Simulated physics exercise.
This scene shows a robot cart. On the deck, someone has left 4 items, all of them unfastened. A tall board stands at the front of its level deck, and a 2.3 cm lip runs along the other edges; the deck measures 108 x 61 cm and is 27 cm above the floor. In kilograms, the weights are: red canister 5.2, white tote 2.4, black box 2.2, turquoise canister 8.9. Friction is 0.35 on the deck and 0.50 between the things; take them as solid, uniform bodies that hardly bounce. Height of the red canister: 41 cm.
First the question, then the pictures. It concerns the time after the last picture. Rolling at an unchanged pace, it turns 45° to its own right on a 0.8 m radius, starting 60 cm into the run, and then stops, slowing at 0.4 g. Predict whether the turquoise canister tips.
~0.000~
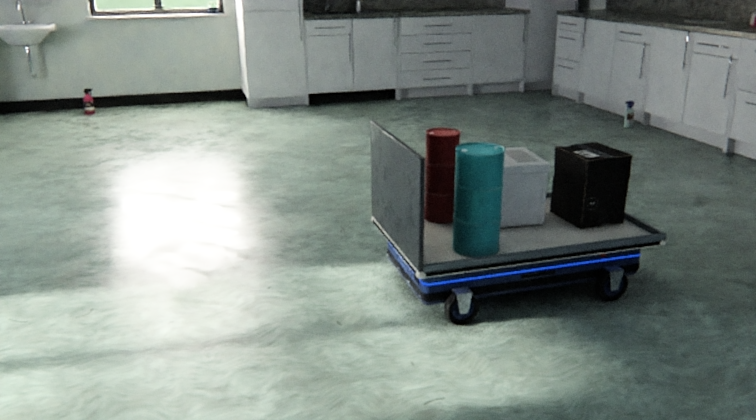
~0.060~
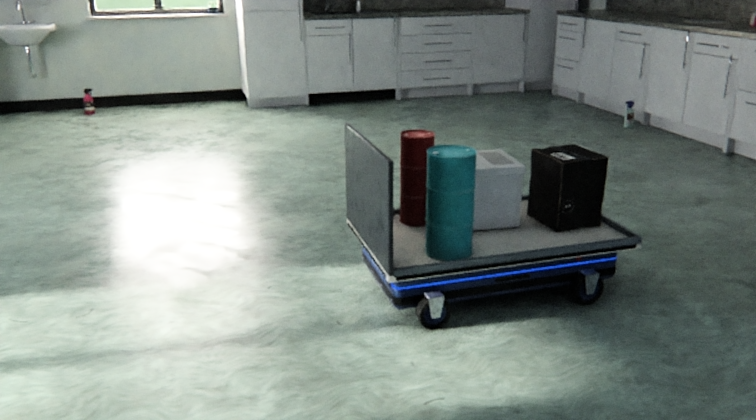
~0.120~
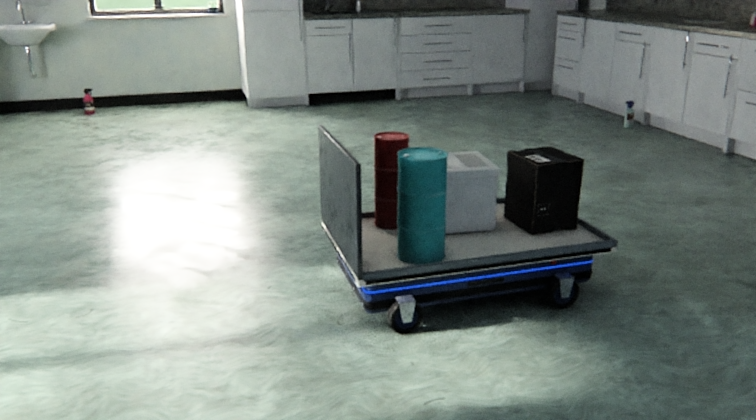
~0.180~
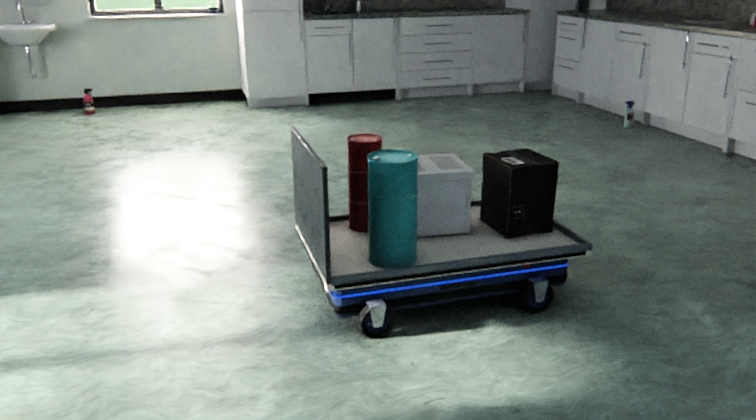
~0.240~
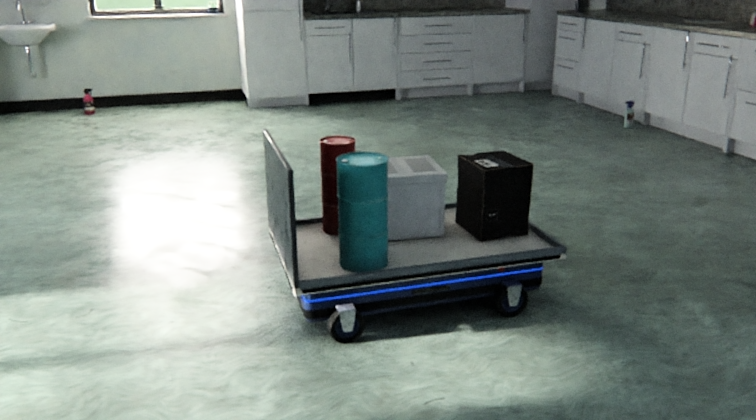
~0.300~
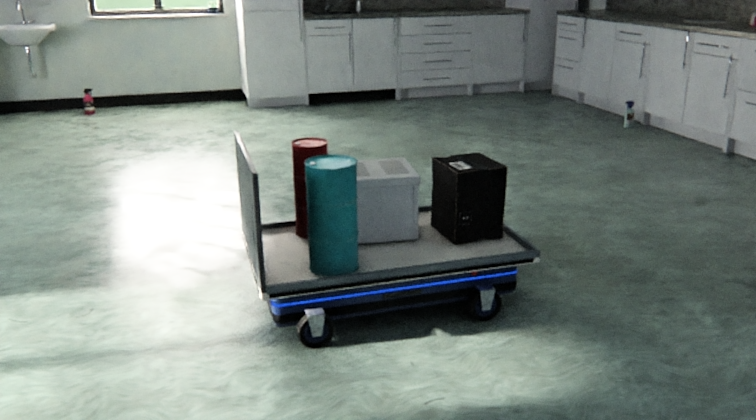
The ride leaves it felled.
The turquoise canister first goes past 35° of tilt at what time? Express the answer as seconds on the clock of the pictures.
Answer: Near 0.6 s.
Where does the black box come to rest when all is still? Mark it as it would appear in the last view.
Near (142, 180).
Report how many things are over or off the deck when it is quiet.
Count: 1.
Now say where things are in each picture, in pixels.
The first picture shows cart 0 cm along; turquoise canister (478, 200); red canister (442, 176).
The second picture shows cart 12 cm along; black box (566, 187); red canister (417, 178).
The third picture shows cart 24 cm along; white tote (452, 192); black box (542, 190).
The fourth picture shows cart 36 cm along; red canister (365, 183); white tote (427, 195).
The fifth picture shows cart 48 cm along; black box (493, 195); red canister (339, 186).
The sixth picture shows cart 60 cm along; turquoise canister (332, 215); white tote (375, 200).
After 0.50 s, cart 100 cm along, turned 18°; turquoise canister leaning 22° near (217, 211); red canister slid 17 cm; white tote slid 9 cm.
After 0.80 s, cart 160 cm along, turned 45°; turquoise canister now off the deck; red canister leaning 21°; white tote slid 17 cm.
After 1.20 s, cart 203 cm along, turned 45°; red canister leaning 6°; white tote slid 17 cm; black box slid 12 cm.
At rest (2.4 s), off the deck and tipped over, turquoise canister; not toppled but over 10 cm from the start, red canister, white tote and black box.
